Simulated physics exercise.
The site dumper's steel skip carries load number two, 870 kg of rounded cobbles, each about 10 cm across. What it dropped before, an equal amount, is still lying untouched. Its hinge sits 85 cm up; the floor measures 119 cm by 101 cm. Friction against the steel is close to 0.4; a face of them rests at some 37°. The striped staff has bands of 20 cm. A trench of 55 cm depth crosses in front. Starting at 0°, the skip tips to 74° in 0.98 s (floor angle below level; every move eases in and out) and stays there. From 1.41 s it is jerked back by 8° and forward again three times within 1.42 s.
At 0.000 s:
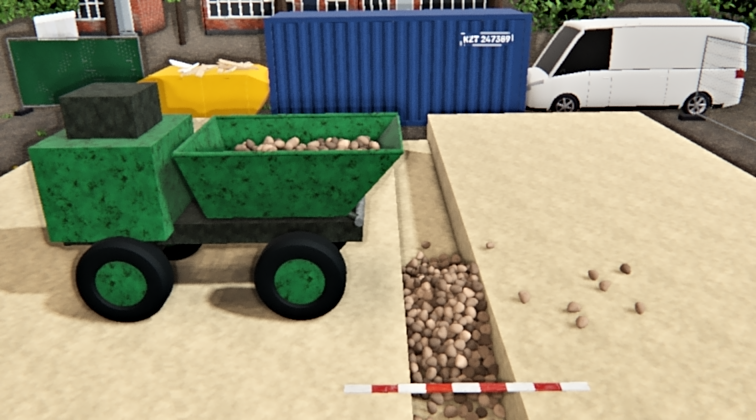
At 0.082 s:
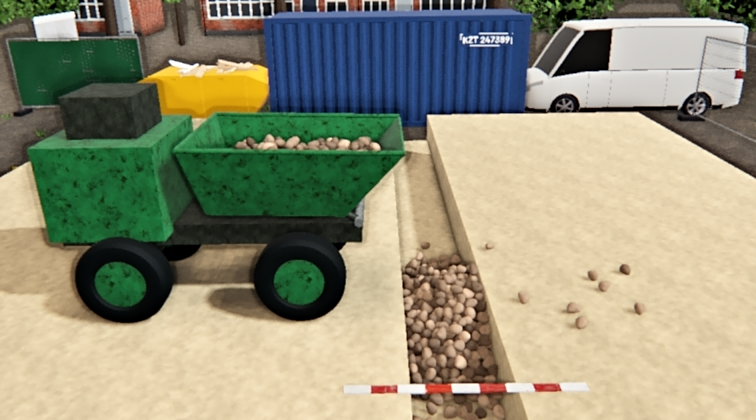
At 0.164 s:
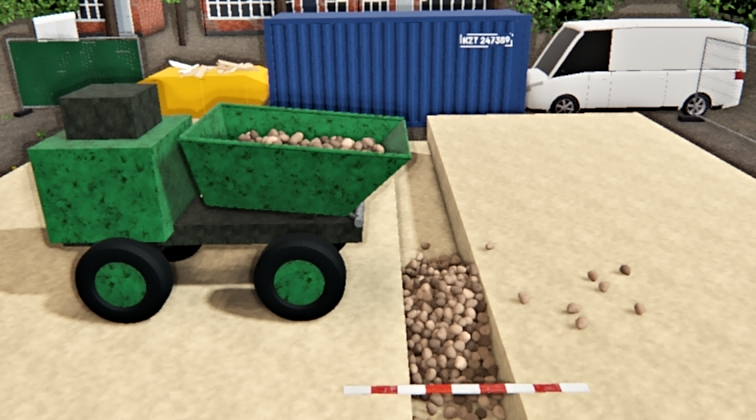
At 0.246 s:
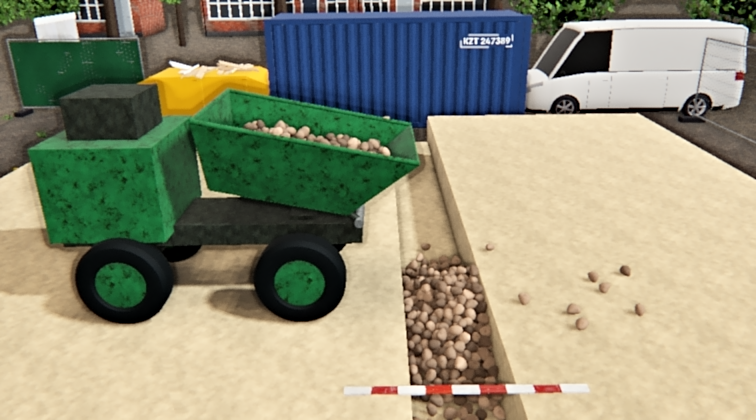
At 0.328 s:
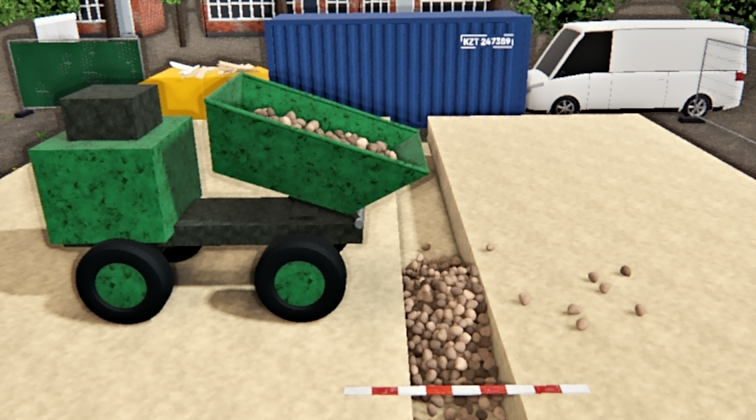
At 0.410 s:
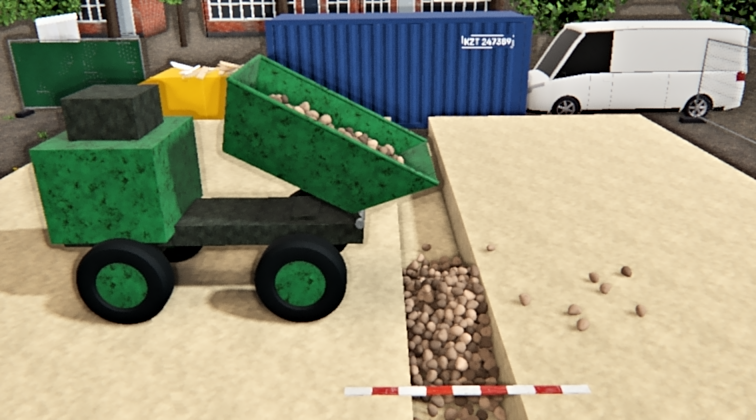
Beside a partly filled trench, a green dumper's skip of brown stones tilts steadily toward the right.
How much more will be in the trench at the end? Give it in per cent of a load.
Close to 26 parts in a hundred.
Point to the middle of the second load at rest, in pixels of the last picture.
Around (522, 279).
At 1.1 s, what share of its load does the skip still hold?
About 90 per cent.
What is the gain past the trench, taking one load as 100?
Some 75 per cent of a load.
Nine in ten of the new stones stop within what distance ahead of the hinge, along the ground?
Roughly 250 cm ahead of it.
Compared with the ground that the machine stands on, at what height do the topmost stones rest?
Some 28 cm above that level.
After 0.7 s the floor is at 63°; in per cent of one load, 100 in the skip, 98 in the trench, 1 past the trench; the foremost stones are at (578, 289).
After 1.1 s the floor is at 74°; in per cent of one load, 91 in the skip, 107 in the trench, 1 past the trench; the foremost stones are at (578, 289).
After 3.3 s the floor is at 74°; in per cent of one load, 0 in the skip, 125 in the trench, 75 past the trench; the foremost stones are past the picture's edge.
After 6.2 s the floor is at 74°; in per cent of one load, 0 in the skip, 125 in the trench, 75 past the trench; the foremost stones are past the picture's edge. Net gain in the trench, 26.
